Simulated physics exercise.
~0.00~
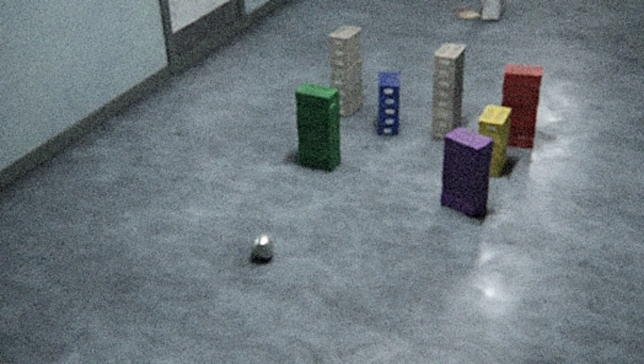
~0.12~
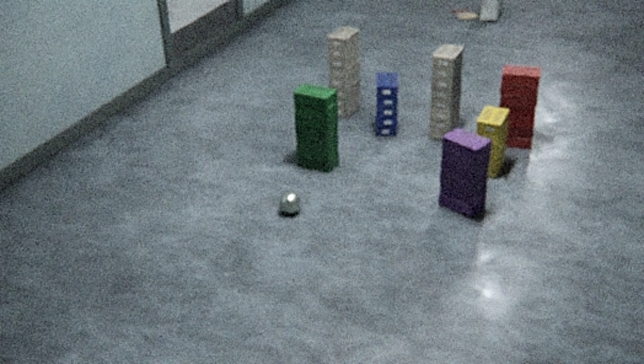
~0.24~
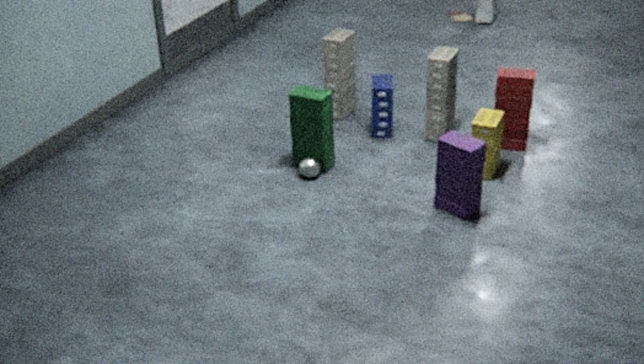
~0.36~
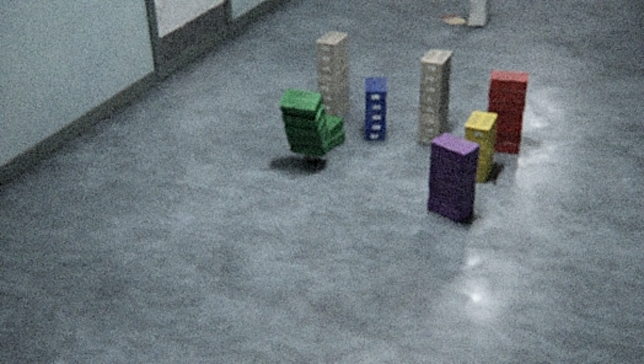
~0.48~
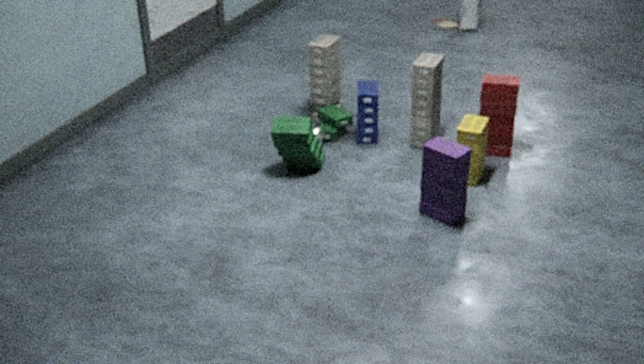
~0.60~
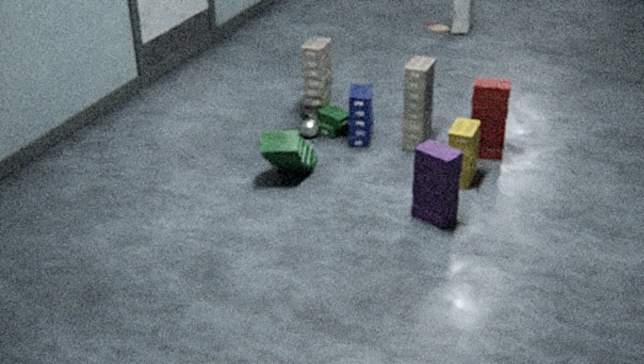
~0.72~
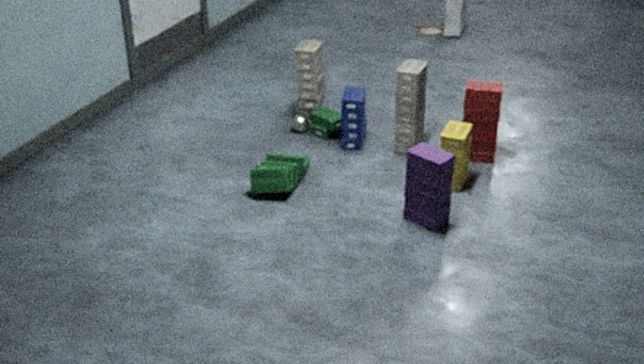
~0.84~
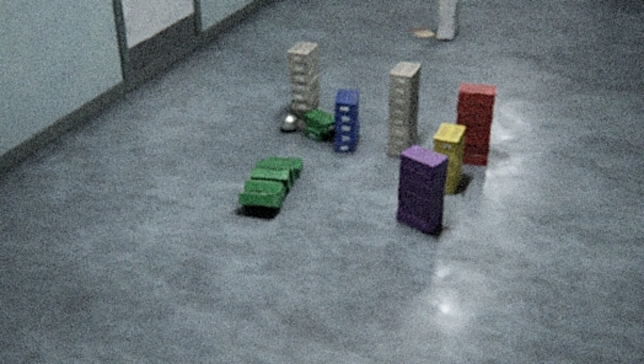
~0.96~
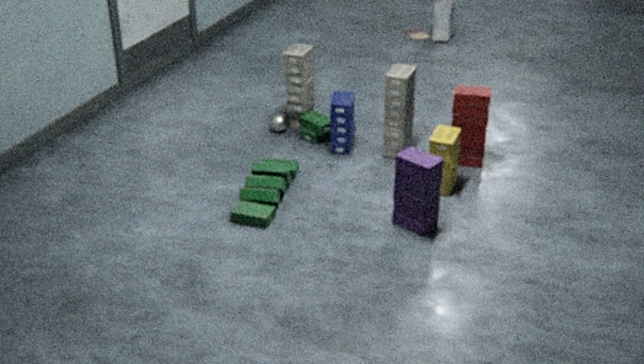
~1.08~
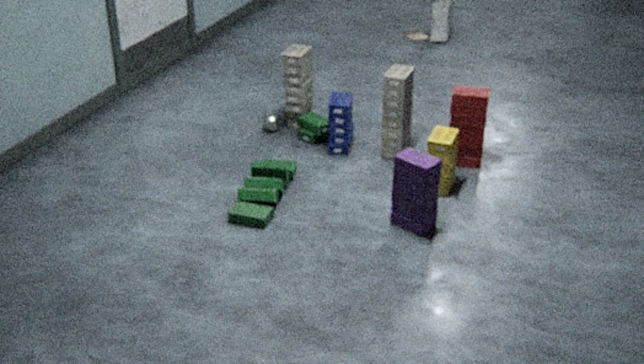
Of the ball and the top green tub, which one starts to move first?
The ball starts to move first. The top green tub only begins to tip later, after the ball has reached its stack.
